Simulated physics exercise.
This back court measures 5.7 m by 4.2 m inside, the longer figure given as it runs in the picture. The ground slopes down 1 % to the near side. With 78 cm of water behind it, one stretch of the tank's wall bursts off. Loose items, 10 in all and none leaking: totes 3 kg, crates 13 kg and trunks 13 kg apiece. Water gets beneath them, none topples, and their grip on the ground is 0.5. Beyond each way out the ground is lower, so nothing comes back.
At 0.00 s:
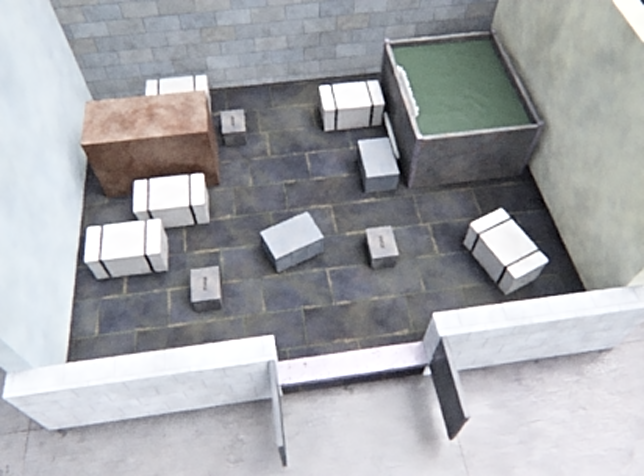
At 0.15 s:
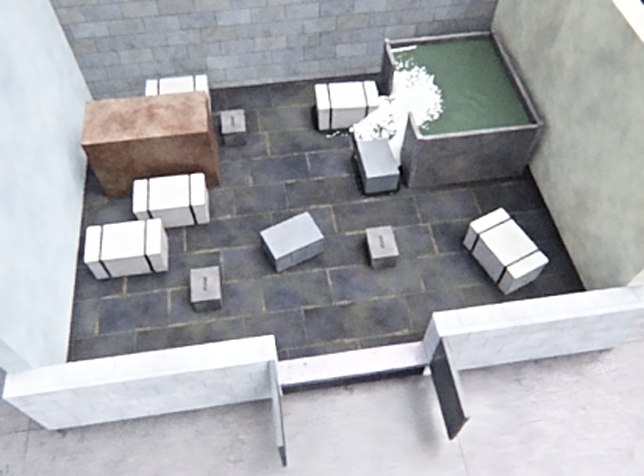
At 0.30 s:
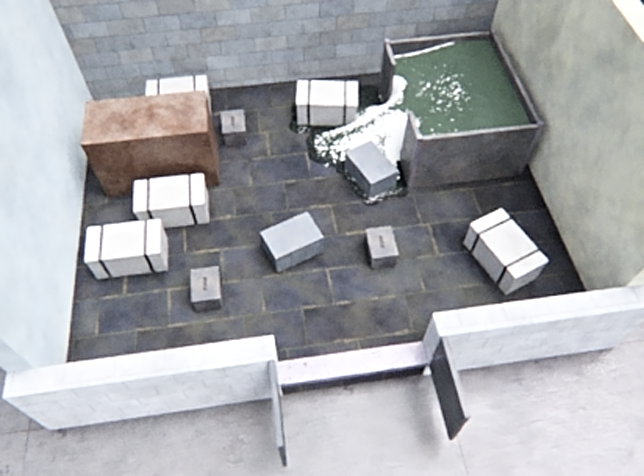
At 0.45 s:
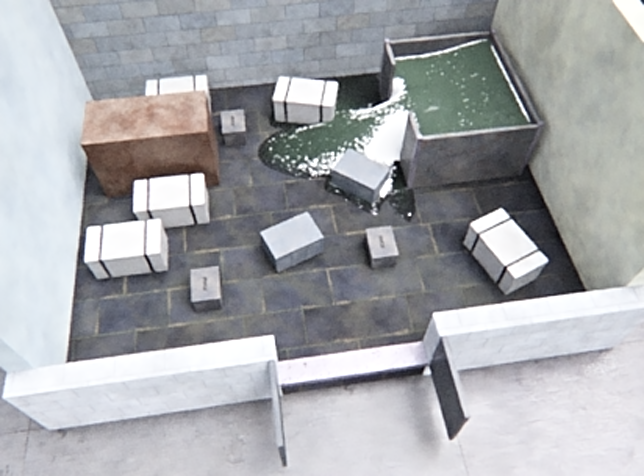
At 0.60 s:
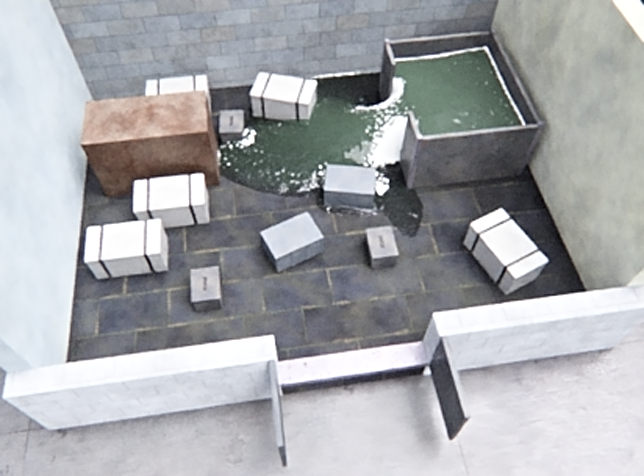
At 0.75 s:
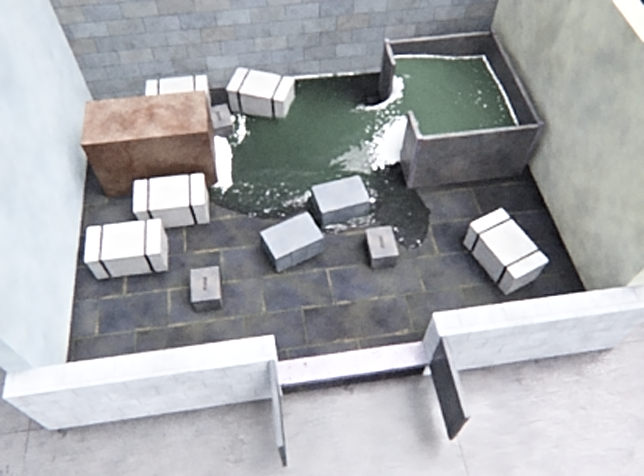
In a walled yard, green water burst through the left side of a tank and spread leftward across the dark paving, pushing a white trunk left and a grey crate toward the near side.
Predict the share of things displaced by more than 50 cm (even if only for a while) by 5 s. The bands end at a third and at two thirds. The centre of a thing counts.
Share: Two thirds or above.
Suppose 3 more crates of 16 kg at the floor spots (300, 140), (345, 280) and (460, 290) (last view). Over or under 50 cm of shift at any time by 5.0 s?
In turn: Over, short of it, less.
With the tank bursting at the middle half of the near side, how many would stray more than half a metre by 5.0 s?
In that case 5 of them.
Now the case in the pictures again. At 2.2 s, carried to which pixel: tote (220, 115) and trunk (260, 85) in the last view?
Near (87, 142) and (171, 95).
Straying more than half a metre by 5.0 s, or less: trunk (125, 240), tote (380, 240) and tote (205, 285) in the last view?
In that order: More, under, over.
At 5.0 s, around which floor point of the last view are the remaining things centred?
At about (287, 246).
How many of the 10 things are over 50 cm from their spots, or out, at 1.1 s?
By then 3.
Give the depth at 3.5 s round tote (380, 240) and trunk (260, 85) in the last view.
About 1 and 18 cm.
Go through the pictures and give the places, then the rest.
In the first picture, a trunk at (351, 95), on the bottom; a crate at (378, 157) rests on the ground; 2.3 m2 under water; 0 of 10 have shifted.
In the second picture, a trunk at (347, 95), on the bottom, 6 cm from its start; a crate at (378, 157), on the bottom; water covers 2.8 m2; 1 of 10 have shifted.
In the third picture, a trunk at (327, 93) rests on the ground, 33 cm from its start; a crate at (371, 161), on the bottom, 11 cm from its start; 3.5 m2 under water; 2 of 10 have shifted.
In the fourth picture, a trunk at (306, 91) rests on the ground, 61 cm from its start; a crate at (361, 168), on the bottom, 29 cm from its start; water covers 4.8 m2; 2 of 10 have shifted.
In the fifth picture, a trunk at (284, 88), on the bottom, 92 cm from its start; a crate at (350, 179) rests on the ground, 50 cm from its start; 6.1 m2 under water; 2 of 10 have shifted.
In the sixth picture, a trunk at (260, 84) rests on the ground, 124 cm from its start; a crate at (341, 193) rests on the ground, 75 cm from its start; 7.3 m2 under water; 3 of 10 have shifted.
After 1.1 s 3 of 10 are over 50 cm from their spots; 2 afloat.
After 2.2 s 7 of 10 are over 50 cm from their spots; 5 afloat.
After 3.5 s 7 of 10 are over 50 cm from their spots; 6 afloat.
After 5.0 s 6 of 10 are over 50 cm from their spots, and 8 have been at some point; 6 afloat.
